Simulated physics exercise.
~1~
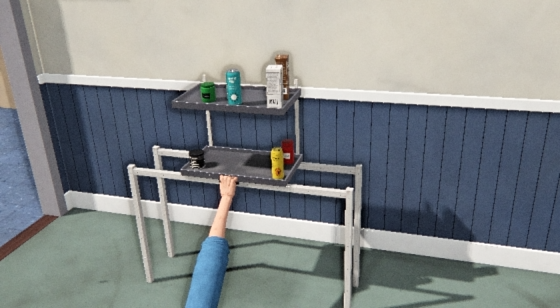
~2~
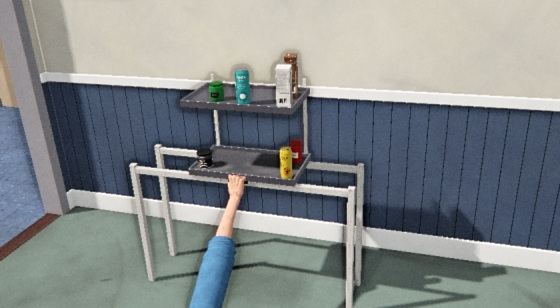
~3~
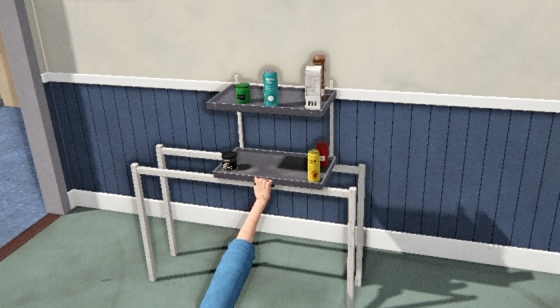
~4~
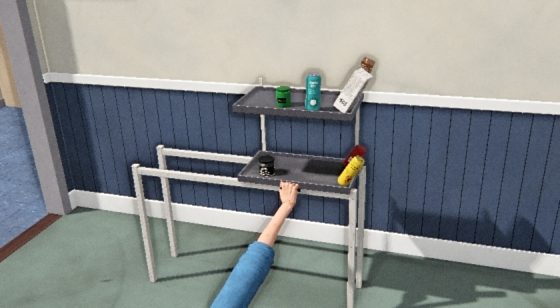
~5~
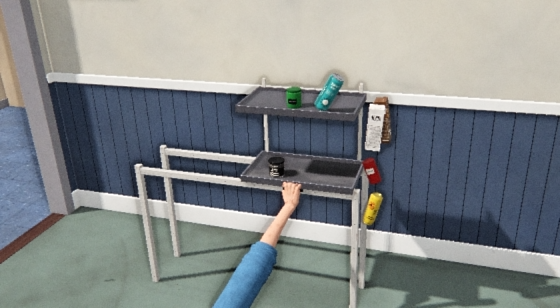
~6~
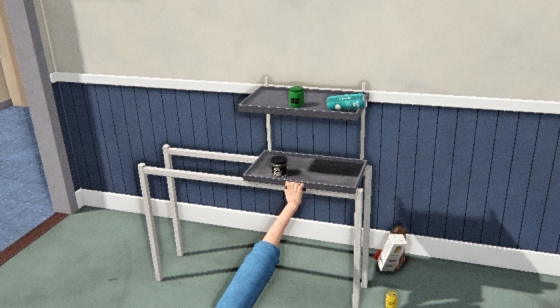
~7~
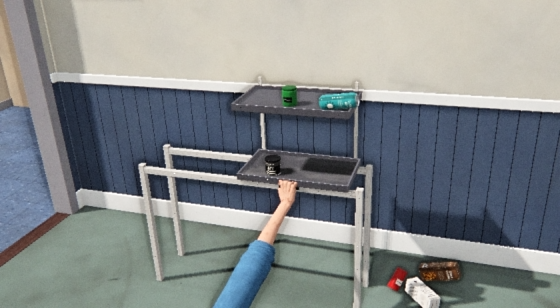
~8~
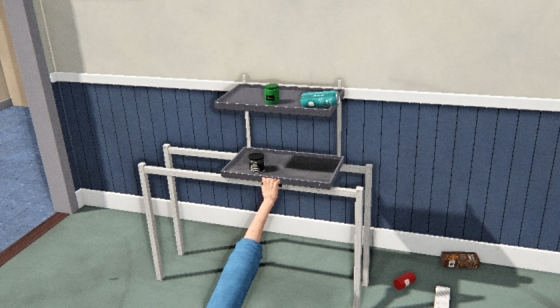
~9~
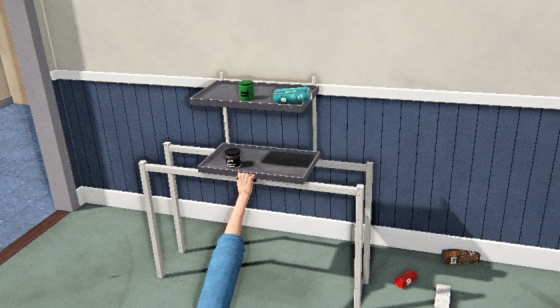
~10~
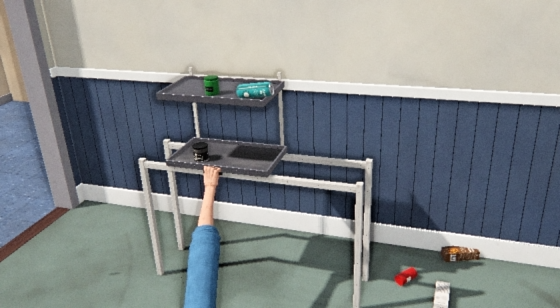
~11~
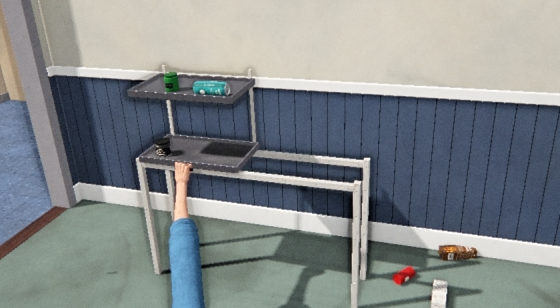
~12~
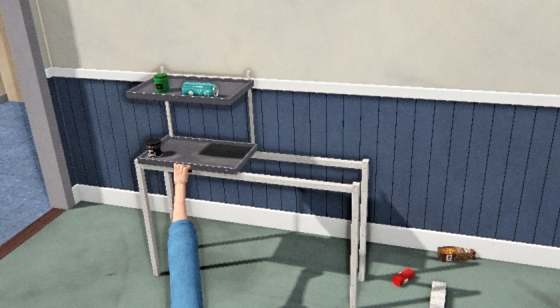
Against a blue-panelled wall, a hand slid a two-tiered tray rack right along a metal frame until four containers tumbled to the floor and a turquoise can tipped over, then moved it back left, the can still lying beside the upright green jar.
